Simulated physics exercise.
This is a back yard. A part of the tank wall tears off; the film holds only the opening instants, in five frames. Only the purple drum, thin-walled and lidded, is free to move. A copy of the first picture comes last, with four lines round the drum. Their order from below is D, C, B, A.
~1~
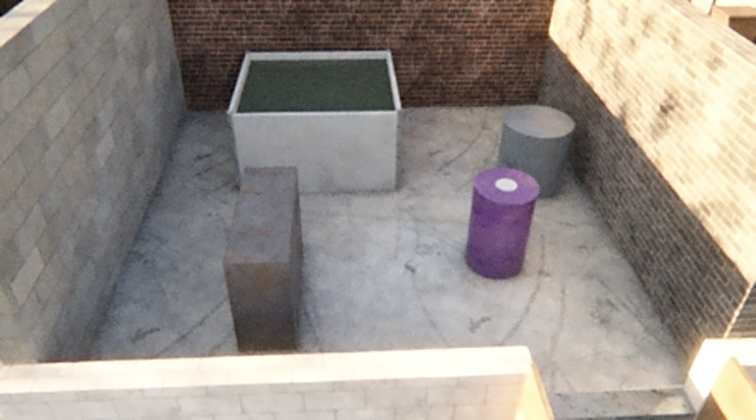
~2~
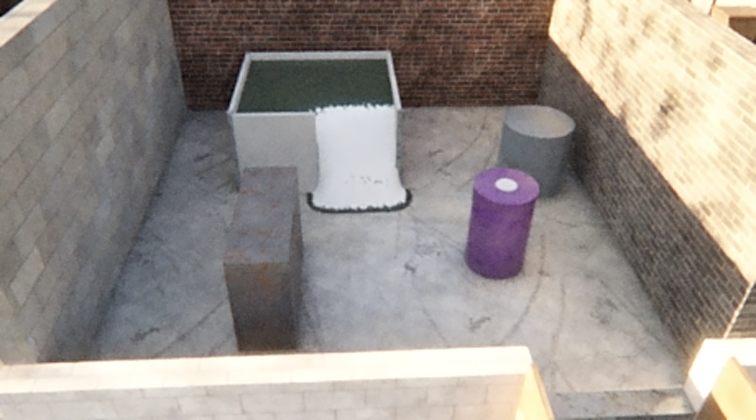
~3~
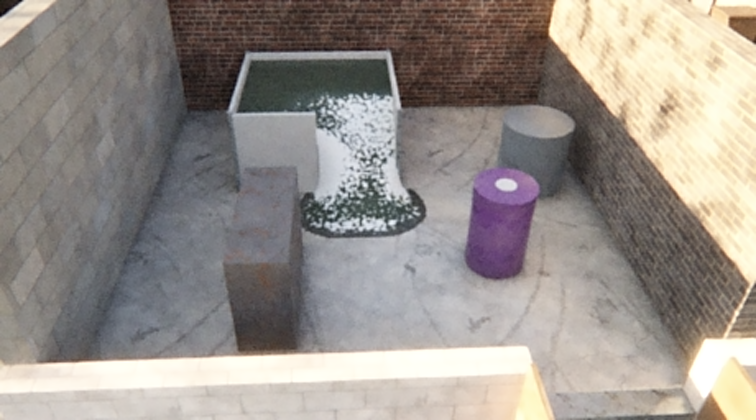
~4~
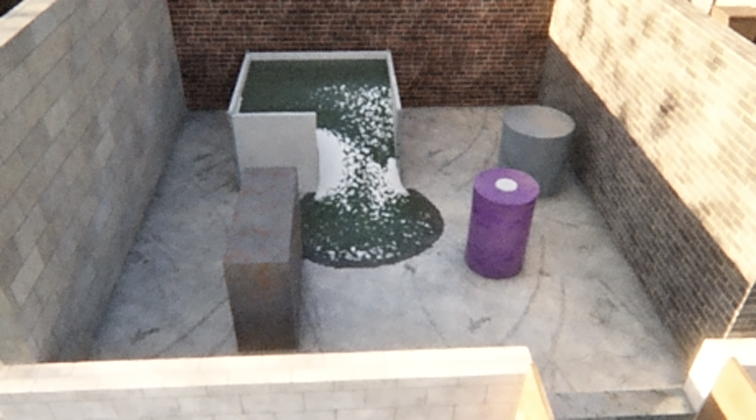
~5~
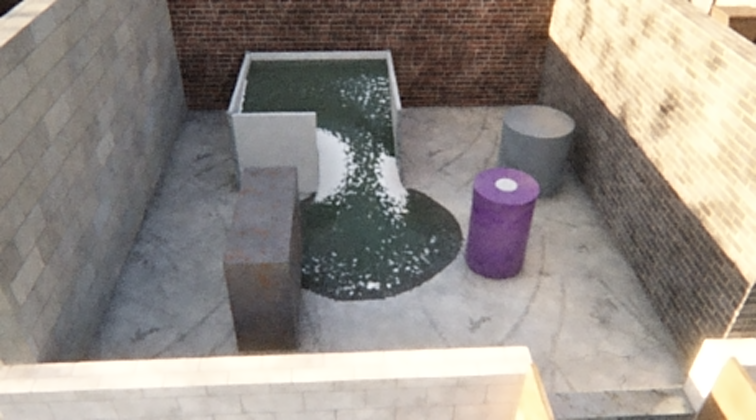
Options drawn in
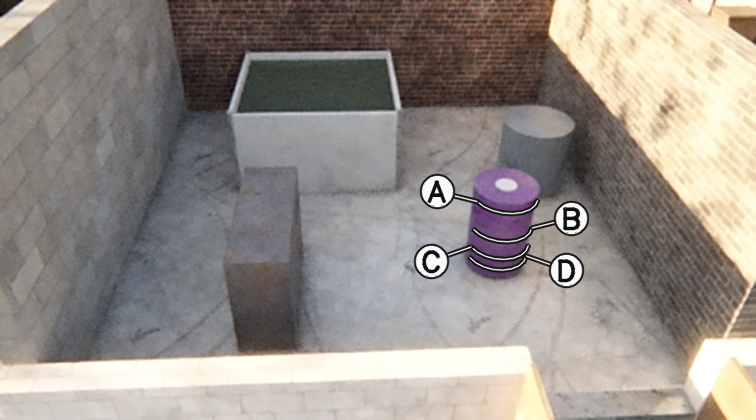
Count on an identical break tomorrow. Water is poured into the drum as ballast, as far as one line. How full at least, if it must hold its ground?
Level B just does it.
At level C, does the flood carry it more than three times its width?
No, it does not.
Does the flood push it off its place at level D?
Yes, that goes wrong.
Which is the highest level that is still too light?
C.
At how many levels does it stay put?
Two.
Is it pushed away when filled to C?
Yes, that goes wrong.
In white, A at (512, 213); B at (507, 241); C at (504, 259); D at (502, 270); from the bottom up D, C, B, A.
Choosing A, it does not move.
Choosing B, it does not move.
Choosing C, it is pushed about its own width away.
Choosing D, it is washed out through the gate.
